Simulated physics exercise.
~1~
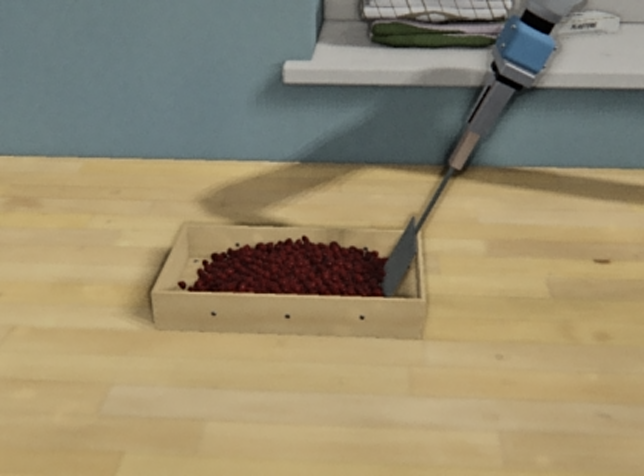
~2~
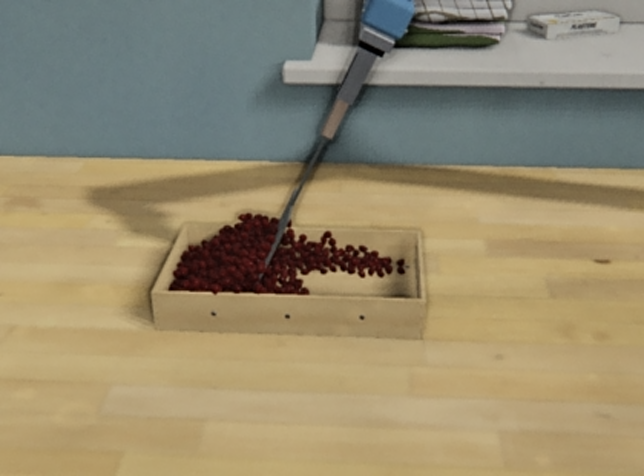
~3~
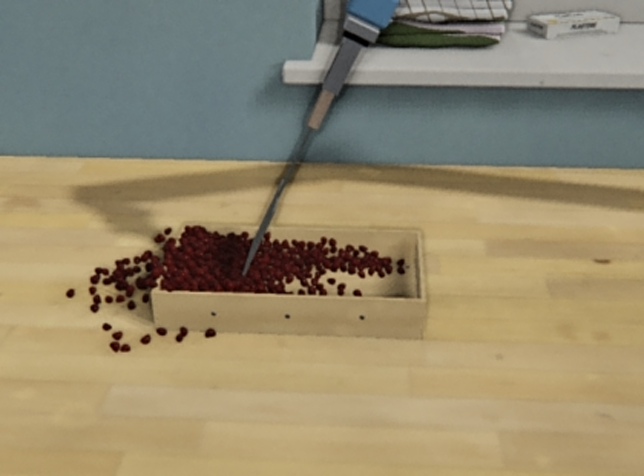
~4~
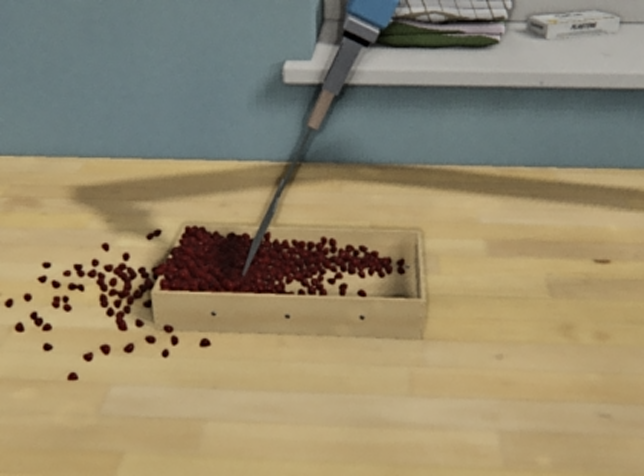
A robot arm holding a turner starts at the right end of a shallow wooden trough, its blade down beside a heap of dark red dried beans. It sweeps the blade left, pushing most of the beans into a mound at the left end while a thinner trail stays behind on the right. The turner moves a little farther left and stops, and beans spill over the left end onto the wooden surface. The loose beans scatter farther out to the left while the blade stays put, with most of the load still in the trough.
